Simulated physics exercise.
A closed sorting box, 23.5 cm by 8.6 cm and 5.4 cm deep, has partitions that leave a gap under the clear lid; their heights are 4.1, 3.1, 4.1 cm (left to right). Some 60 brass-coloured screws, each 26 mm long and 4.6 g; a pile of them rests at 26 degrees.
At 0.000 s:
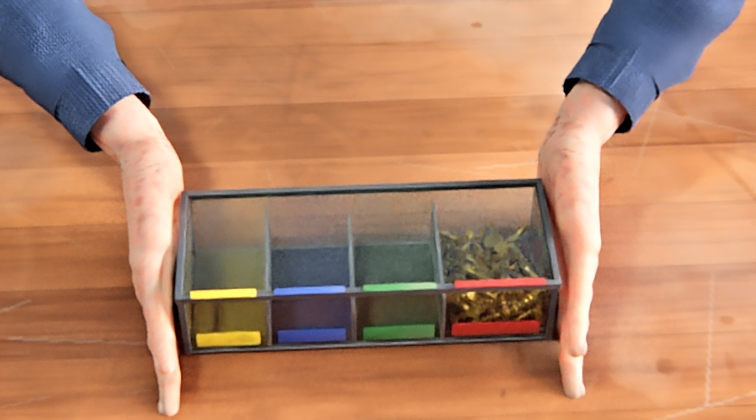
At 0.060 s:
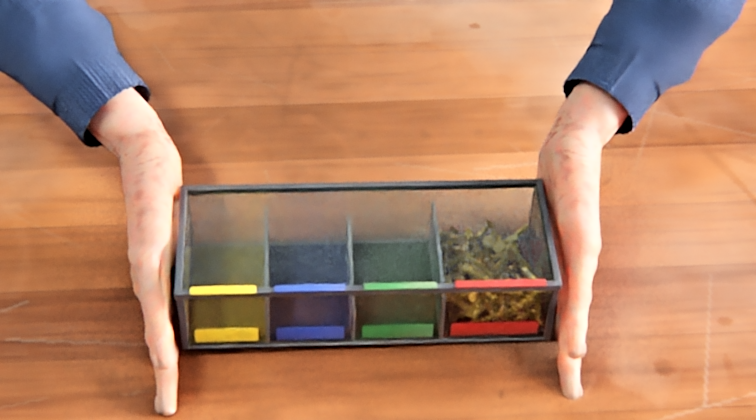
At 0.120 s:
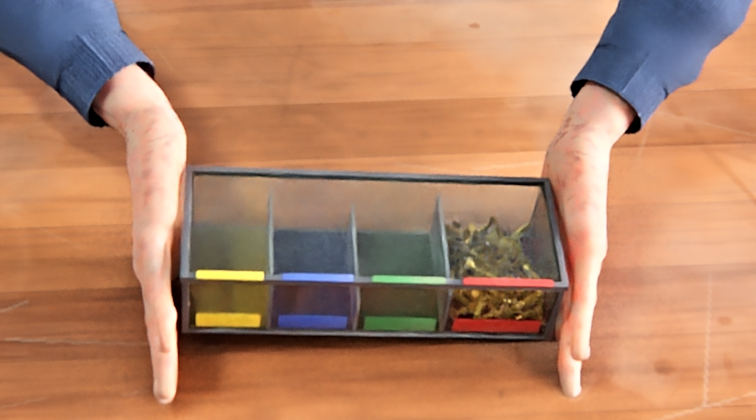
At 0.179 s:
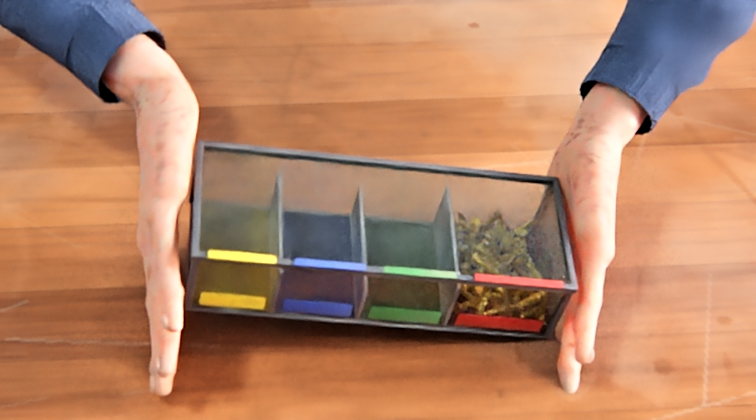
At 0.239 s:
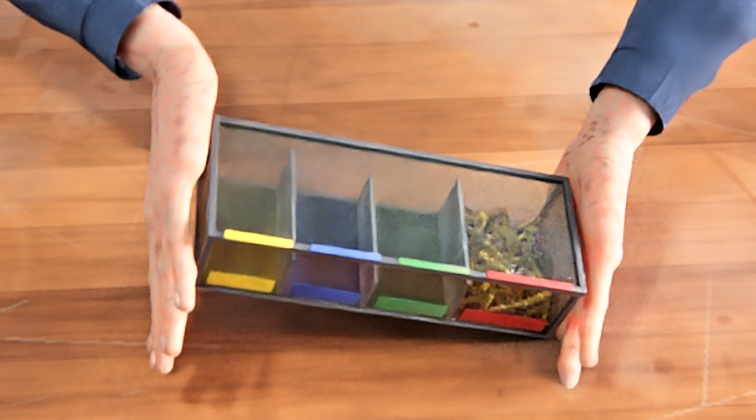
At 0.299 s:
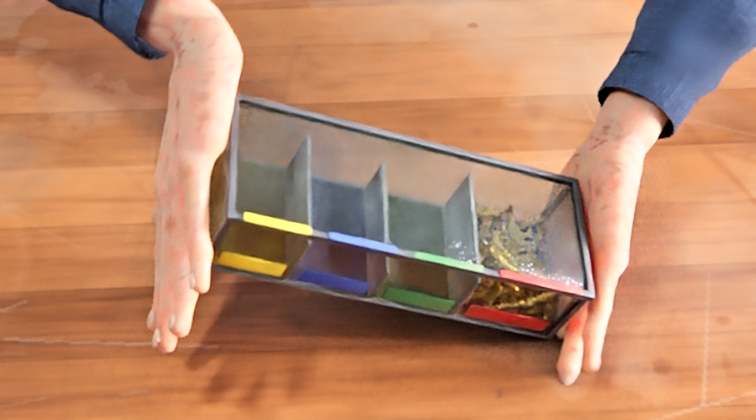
On a wooden table, two hands held a clear-lidded box with brass-coloured screws in its red-marked right section, then raised its left side steadily, slanting it down to the right while the screws stayed in that section.
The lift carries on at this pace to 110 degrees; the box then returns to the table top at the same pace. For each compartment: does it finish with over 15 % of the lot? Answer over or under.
Red: Over, blue: Under, green: Under, yellow: Under.
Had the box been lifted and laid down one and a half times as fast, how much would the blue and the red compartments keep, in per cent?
Blue 0, red 100.
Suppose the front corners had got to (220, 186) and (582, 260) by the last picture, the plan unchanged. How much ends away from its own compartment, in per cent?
Then about 0 per cent.
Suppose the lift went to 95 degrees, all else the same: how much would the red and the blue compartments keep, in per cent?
In that case red 100; blue 0.
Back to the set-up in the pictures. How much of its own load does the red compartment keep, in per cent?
Roughly 100 per cent.
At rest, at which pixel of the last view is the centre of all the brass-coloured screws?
At about (510, 284).
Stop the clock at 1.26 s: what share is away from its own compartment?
About 0 per cent.
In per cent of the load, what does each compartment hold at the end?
Red 100; blue 0; green 0; yellow 0.
After 1.26 s, tilt 109 degrees; red 100 %.
After 1.90 s, tilt 48 degrees; red 100 %.
Then, at 2.59 s, tilt 0 degrees; red 100 %.
At rest (2.9 s), red 100 %, blue 0 %, green 0 %, yellow 0 %.
